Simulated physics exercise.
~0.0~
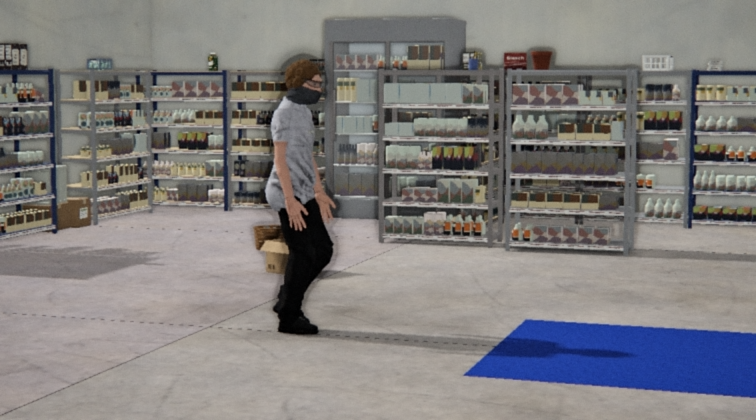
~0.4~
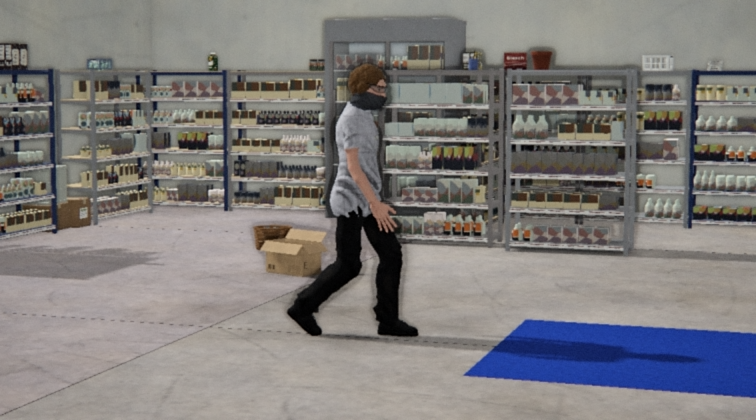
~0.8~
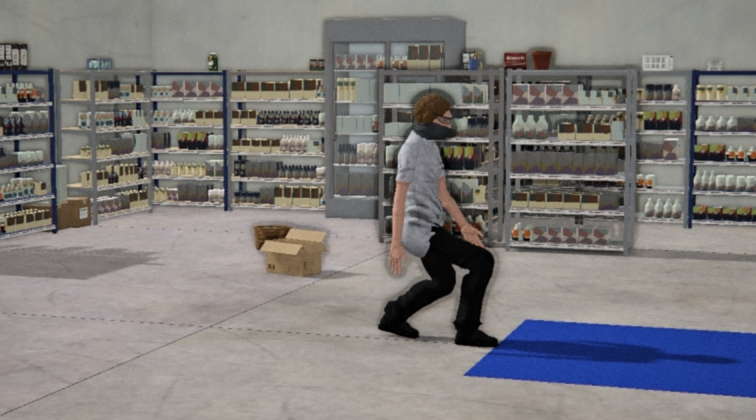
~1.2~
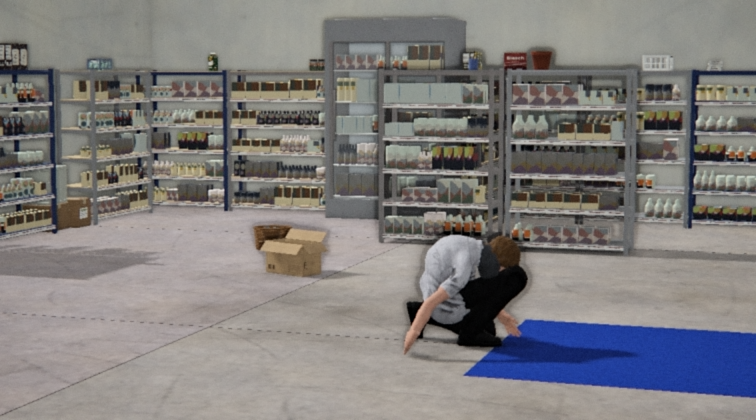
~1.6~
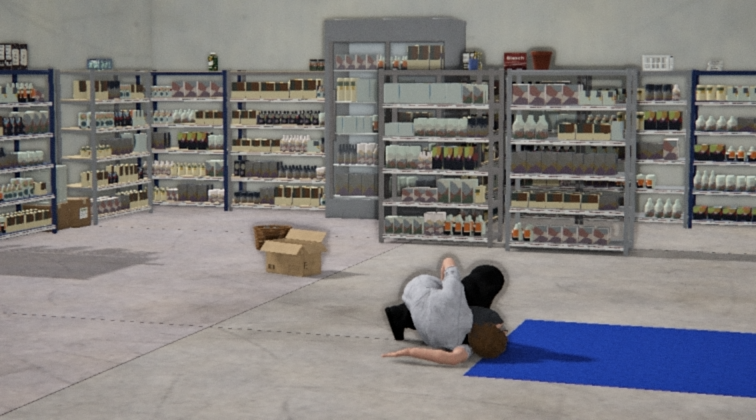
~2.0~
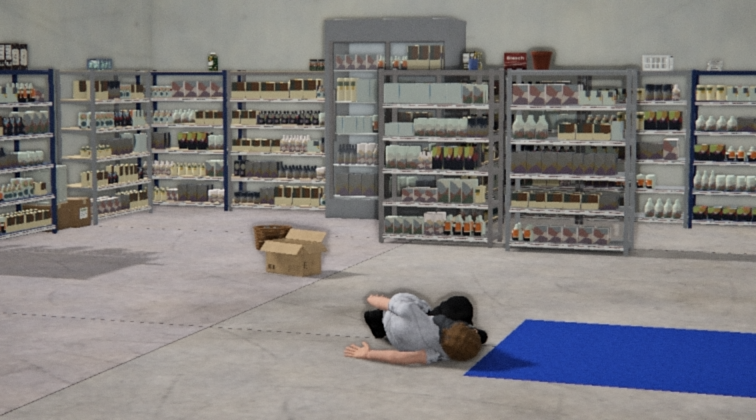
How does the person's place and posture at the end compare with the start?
At the start the person is upright and walking near the cardboard box, left of the middle of the view. By the end the person is down on the floor farther to the right and lower in view, just short of the blue mat.
